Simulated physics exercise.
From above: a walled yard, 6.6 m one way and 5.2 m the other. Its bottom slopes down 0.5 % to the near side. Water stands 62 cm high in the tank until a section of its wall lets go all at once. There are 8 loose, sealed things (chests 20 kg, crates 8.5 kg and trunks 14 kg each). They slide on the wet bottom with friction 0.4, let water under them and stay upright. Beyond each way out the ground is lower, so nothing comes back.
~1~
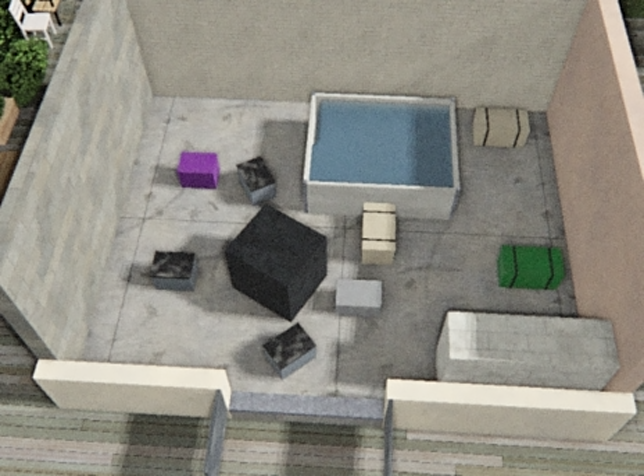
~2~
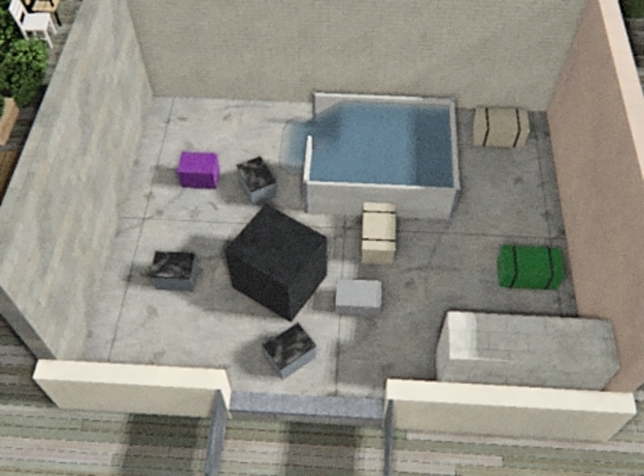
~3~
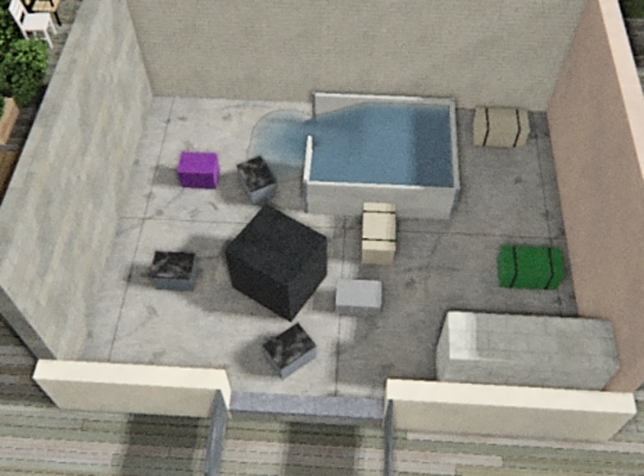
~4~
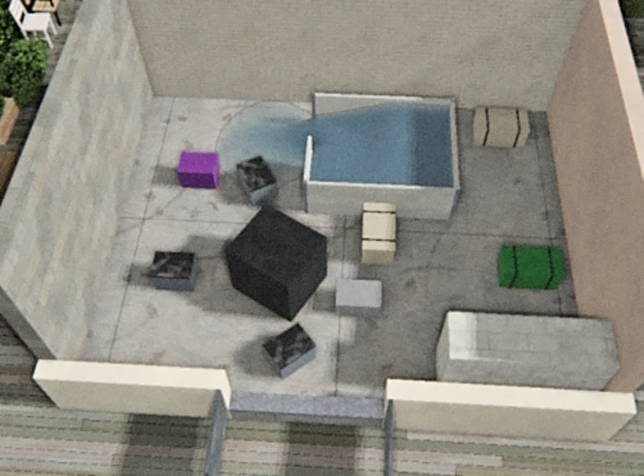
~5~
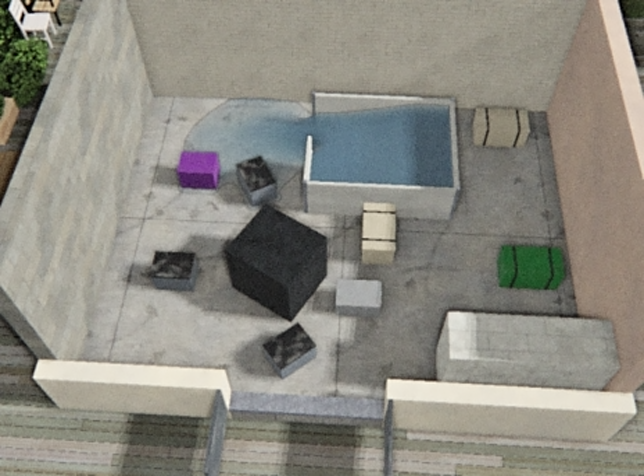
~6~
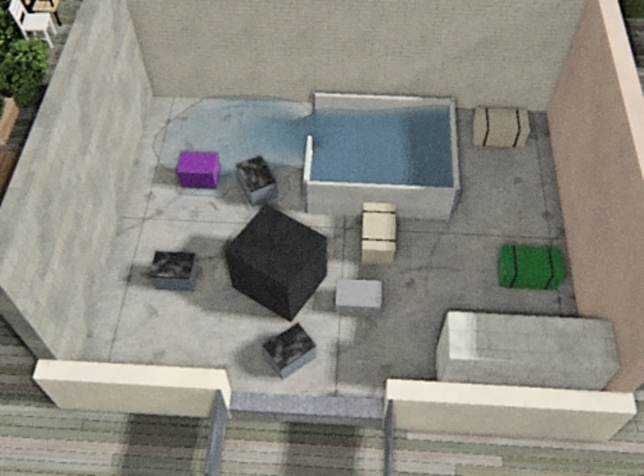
Water pours from the left side of a pool and spreads leftward across the walled yard.
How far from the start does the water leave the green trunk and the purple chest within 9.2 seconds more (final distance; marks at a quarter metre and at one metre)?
Green trunk barely shifts, purple chest ends far away.
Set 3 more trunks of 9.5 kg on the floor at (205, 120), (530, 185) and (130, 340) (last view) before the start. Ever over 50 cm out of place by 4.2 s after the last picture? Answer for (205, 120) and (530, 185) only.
In turn: More, under.
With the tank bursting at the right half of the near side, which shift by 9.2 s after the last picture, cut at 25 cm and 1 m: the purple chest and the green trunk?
In that case the purple chest holds its place, the green trunk travels far.
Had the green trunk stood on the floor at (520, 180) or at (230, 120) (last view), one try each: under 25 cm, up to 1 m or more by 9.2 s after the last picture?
In turn: It holds its place; it travels far.
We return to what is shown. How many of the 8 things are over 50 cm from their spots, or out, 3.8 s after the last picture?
By then 2.
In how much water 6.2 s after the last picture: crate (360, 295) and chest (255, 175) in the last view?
Roughly 3 and 4 cm.
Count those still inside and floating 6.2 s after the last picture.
I count 0.
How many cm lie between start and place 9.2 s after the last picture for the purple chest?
About 350 cm.
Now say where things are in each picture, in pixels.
In the first picture, the green trunk at (533, 260) rests on the ground; the purple chest at (197, 162) rests on the ground; 3.7 m2 under water; 0 of 8 have shifted.
In the second picture, the green trunk at (533, 260), on the bottom; the purple chest at (197, 162), on the bottom; water covers 4.2 m2; 0 of 8 have shifted.
In the third picture, the green trunk at (533, 260) rests on the ground; the purple chest at (197, 162) rests on the ground; 4.9 m2 under water; 0 of 8 have shifted.
In the fourth picture, the green trunk at (533, 260), on the bottom; the purple chest at (197, 162), on the bottom; water covers 5.8 m2; 0 of 8 have shifted.
In the fifth picture, the green trunk at (533, 260) rests on the ground; the purple chest at (197, 162), on the bottom; 6.7 m2 under water; 0 of 8 have shifted.
In the sixth picture, the green trunk at (533, 260) rests on the ground; the purple chest at (197, 162), on the bottom; water covers 7.6 m2; 0 of 8 have shifted.
Then, 1.2 s after the last picture the green trunk is near (533, 260), 0.0 m from its start, aground; the purple chest is near (149, 190), 0.8 m from its start, aground; 0 of 8 are out; 0 afloat.
Then, 3.8 s after the last picture the green trunk is near (533, 260), 0.0 m from its start, aground; the purple chest is near (156, 346), 3.1 m from its start, afloat; 0 of 8 are out; 2 afloat.
Then, 6.2 s after the last picture the green trunk is near (533, 260), 0.0 m from its start, aground; the purple chest is near (366, 334), 3.7 m from its start, aground; 0 of 8 are out; 0 afloat.
Then, 9.2 s after the last picture the green trunk is near (533, 260), 0.0 m from its start, aground; the purple chest is near (394, 292), 3.6 m from its start, aground; 0 of 8 are out; 2 afloat.
